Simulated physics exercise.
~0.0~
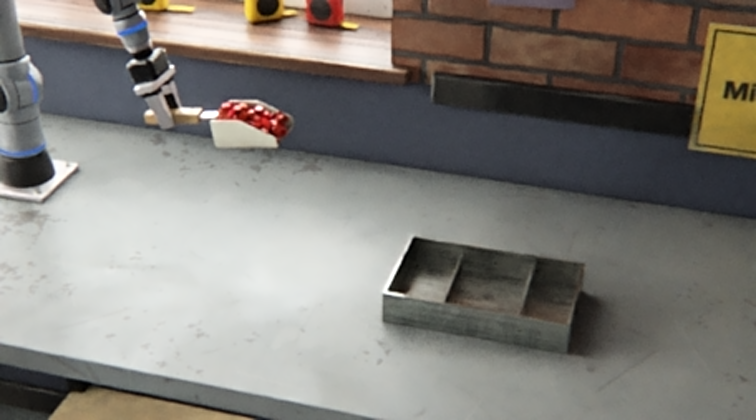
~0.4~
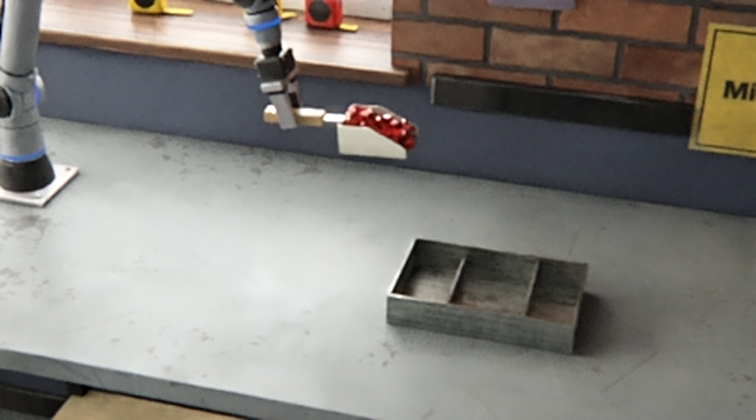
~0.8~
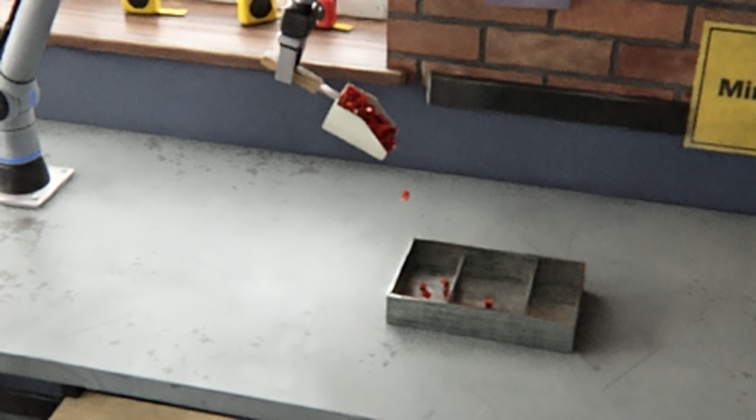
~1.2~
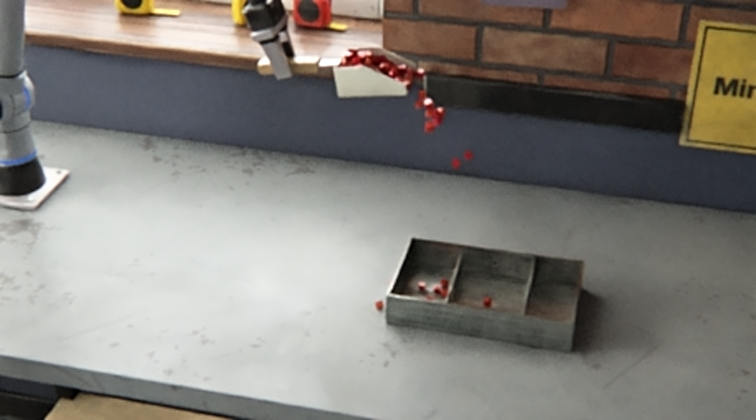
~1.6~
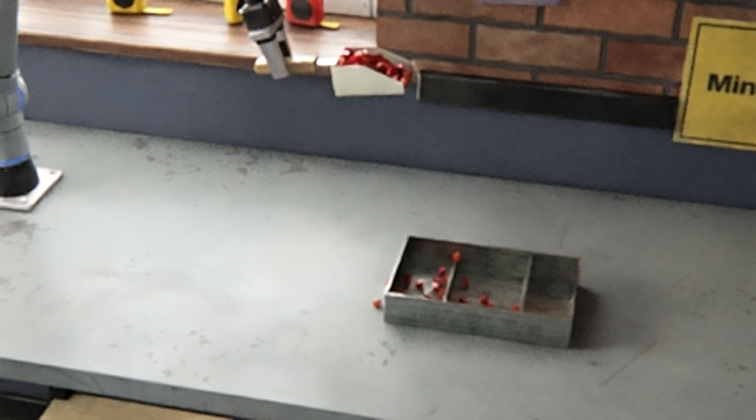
We see a robot arm carry a scoop of red cubes rightward over a grey table, tip it toward a divided tray, then raise and level it as more spill; some pieces lie in the tray's left and middle sections, a stray rests beside it, and most stay in the scoop.
